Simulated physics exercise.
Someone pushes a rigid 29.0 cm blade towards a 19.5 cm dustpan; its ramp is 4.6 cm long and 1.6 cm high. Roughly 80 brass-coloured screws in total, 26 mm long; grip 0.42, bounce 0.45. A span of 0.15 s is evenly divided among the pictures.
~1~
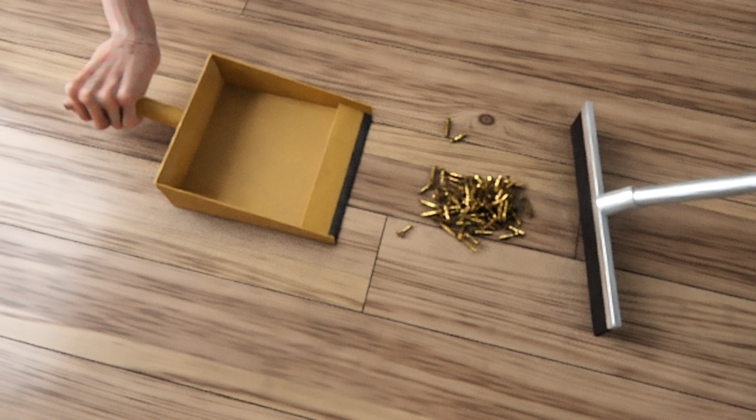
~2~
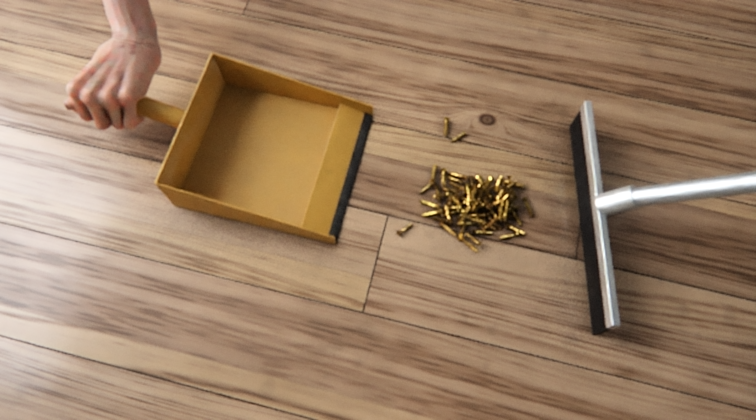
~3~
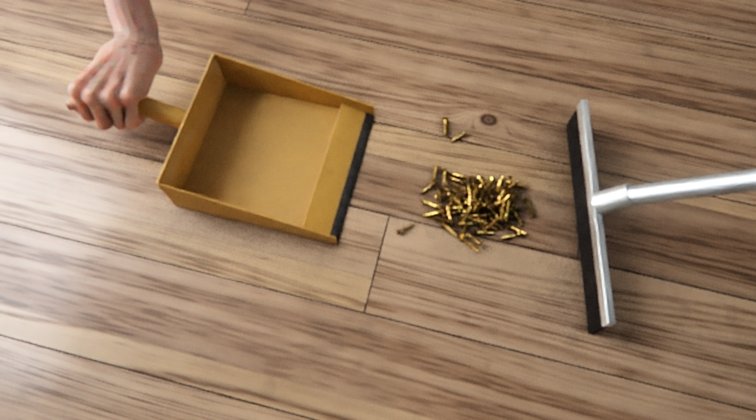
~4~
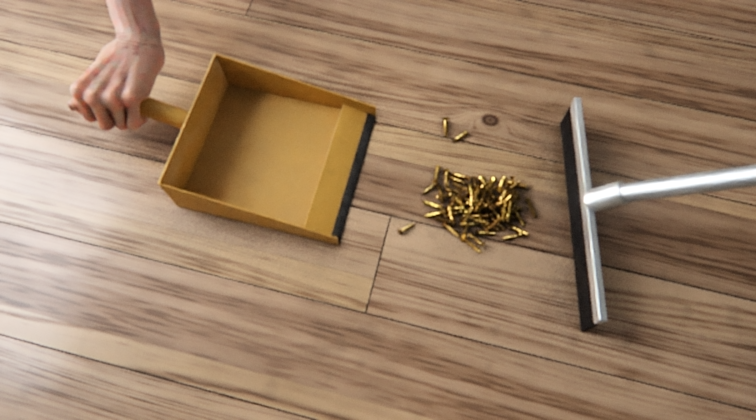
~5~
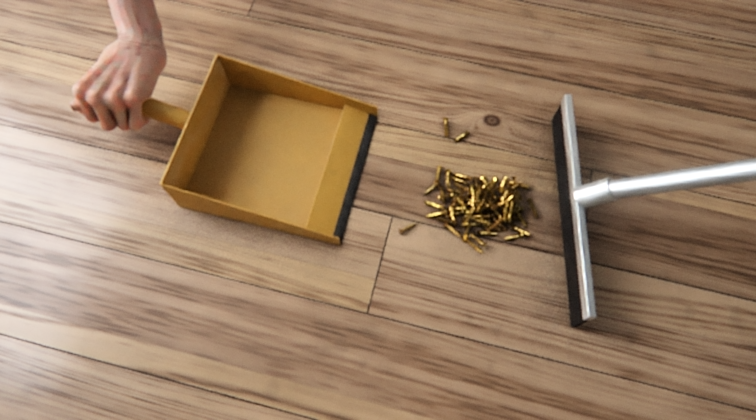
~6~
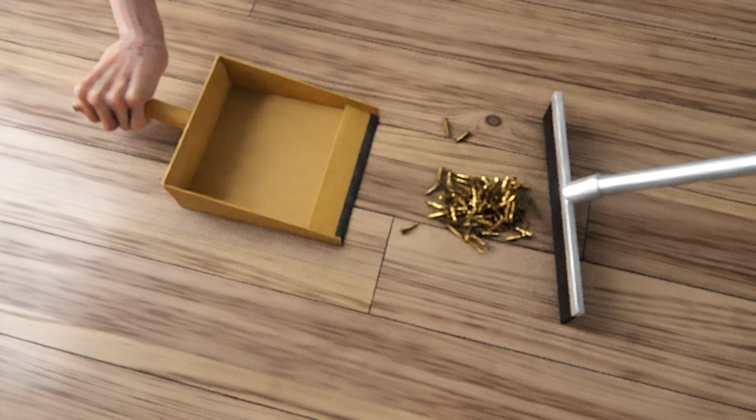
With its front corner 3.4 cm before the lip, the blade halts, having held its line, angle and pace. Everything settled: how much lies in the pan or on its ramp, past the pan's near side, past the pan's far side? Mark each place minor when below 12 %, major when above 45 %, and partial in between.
Pan - minor; near side - minor; far side - minor.
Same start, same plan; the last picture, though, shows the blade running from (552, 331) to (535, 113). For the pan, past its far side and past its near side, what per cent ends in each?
You'd see pan at 15, far at 0 and near at 15.
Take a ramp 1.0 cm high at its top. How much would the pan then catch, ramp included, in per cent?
It would be roughly 0 percent.
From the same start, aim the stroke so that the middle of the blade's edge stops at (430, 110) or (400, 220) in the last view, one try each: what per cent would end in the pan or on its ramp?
About 0 % and 0 %.
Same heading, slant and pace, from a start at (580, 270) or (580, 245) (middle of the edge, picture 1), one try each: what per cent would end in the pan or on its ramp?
The two tries give about 5 % and about 0 %.
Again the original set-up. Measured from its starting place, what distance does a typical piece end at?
Median: Approx. 14 cm.
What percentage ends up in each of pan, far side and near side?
The pan ends at 0 per cent, the near side at 5 per cent and the far side at 0 per cent.
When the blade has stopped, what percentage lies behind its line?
About 0 percent.
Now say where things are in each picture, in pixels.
Blade from (613, 325) to (586, 109), moved 0.0 cm, 0 of the pieces shifted so far; middle of the pieces at (474, 199); pan at (262, 156), in the first picture.
Blade from (612, 324) to (585, 108), moved 0.2 cm, 0 of the pieces shifted so far; middle of the pieces at (474, 199), in the second picture.
Blade from (607, 322) to (582, 107), moved 0.9 cm, 1 of the pieces shifted so far; middle of the pieces at (476, 199), in the third picture.
Blade from (599, 320) to (575, 105), moved 2.0 cm, 2 of the pieces shifted so far; middle of the pieces at (477, 199), in the fourth picture.
Blade from (588, 316) to (566, 102), moved 3.5 cm, 3 of the pieces shifted so far; middle of the pieces at (479, 200), in the fifth picture.
Blade from (577, 312) to (556, 99), moved 5.0 cm, 3 of the pieces shifted so far; middle of the pieces at (481, 200); pan at (269, 157), in the sixth picture.
Then, 0.20 s after the last picture, middle of the blade 16 cm from the lip; 0 % over the lip, far side 0 %, near side 0 %.
Then, 0.33 s after the last picture, middle of the blade 9 cm from the lip; 0 % over the lip, far side 0 %, near side 0 %.
Then, 0.59 s after the last picture, middle of the blade 6 cm from the lip; 0 % over the lip, far side 0 %, near side 5 %.
In the end, pan 0 %, near side 5 %, far side 0 %, in front of the lip or behind the blade 95 %.
